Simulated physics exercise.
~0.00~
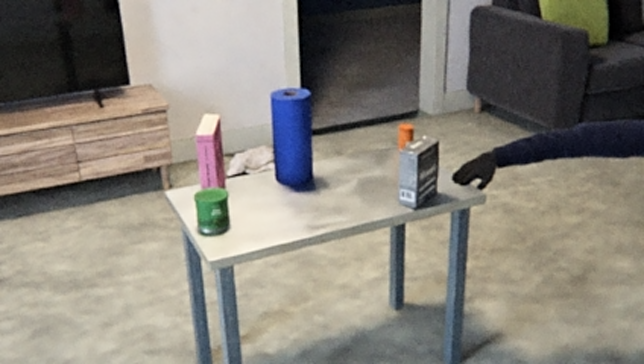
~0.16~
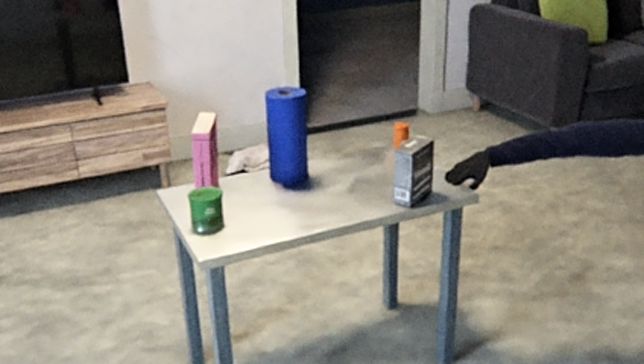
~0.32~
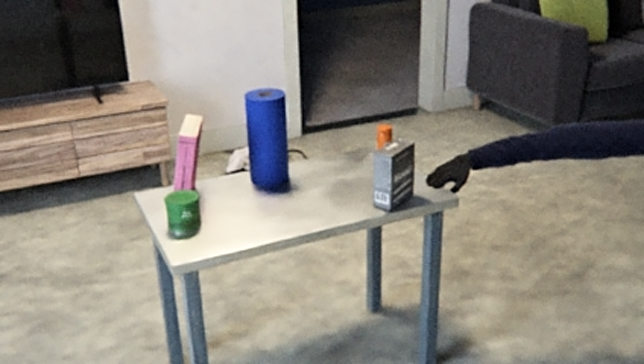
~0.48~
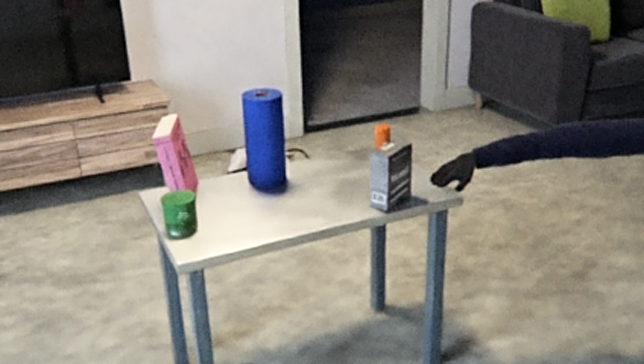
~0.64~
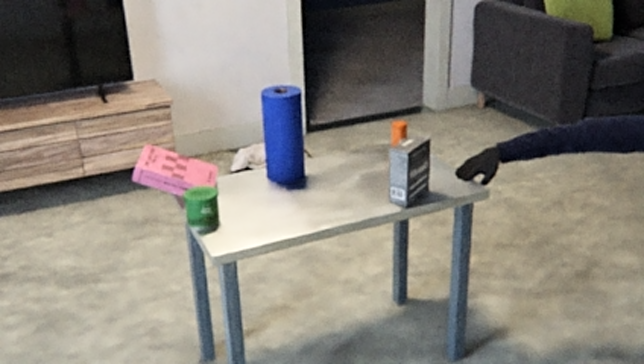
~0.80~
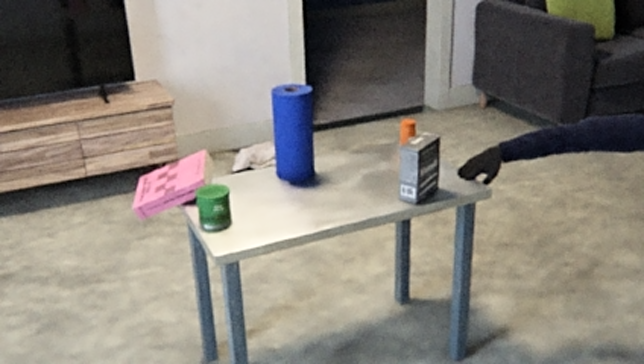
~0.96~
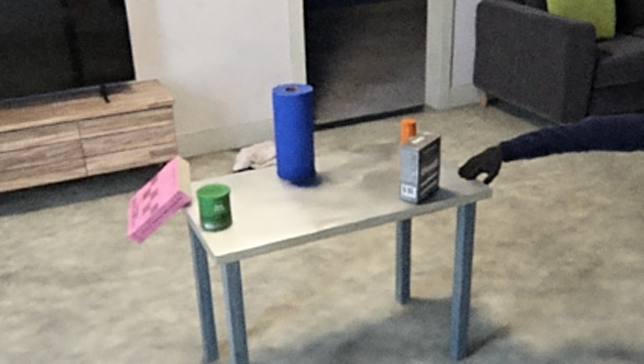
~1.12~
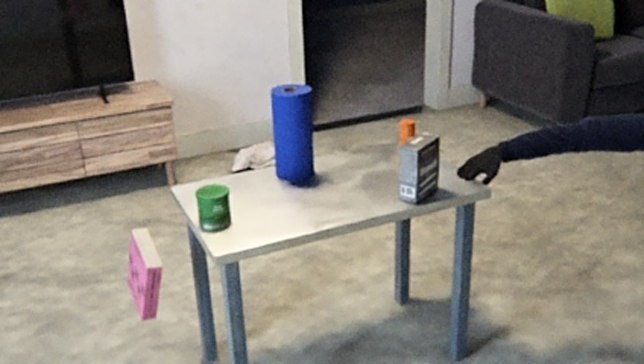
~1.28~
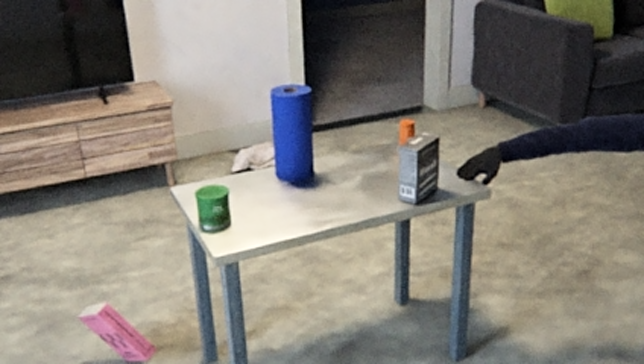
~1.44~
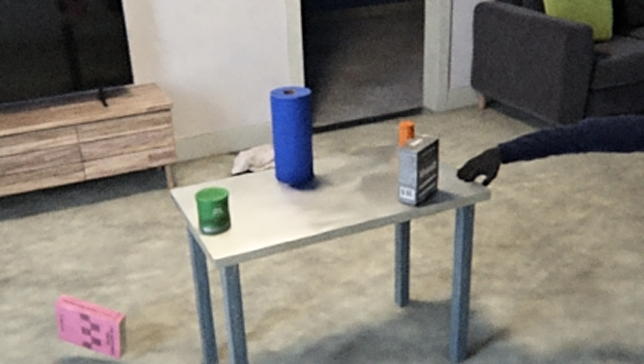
Side table shifting left then back right beside a gloved hand, pink book toppling off the left edge onto the floor.
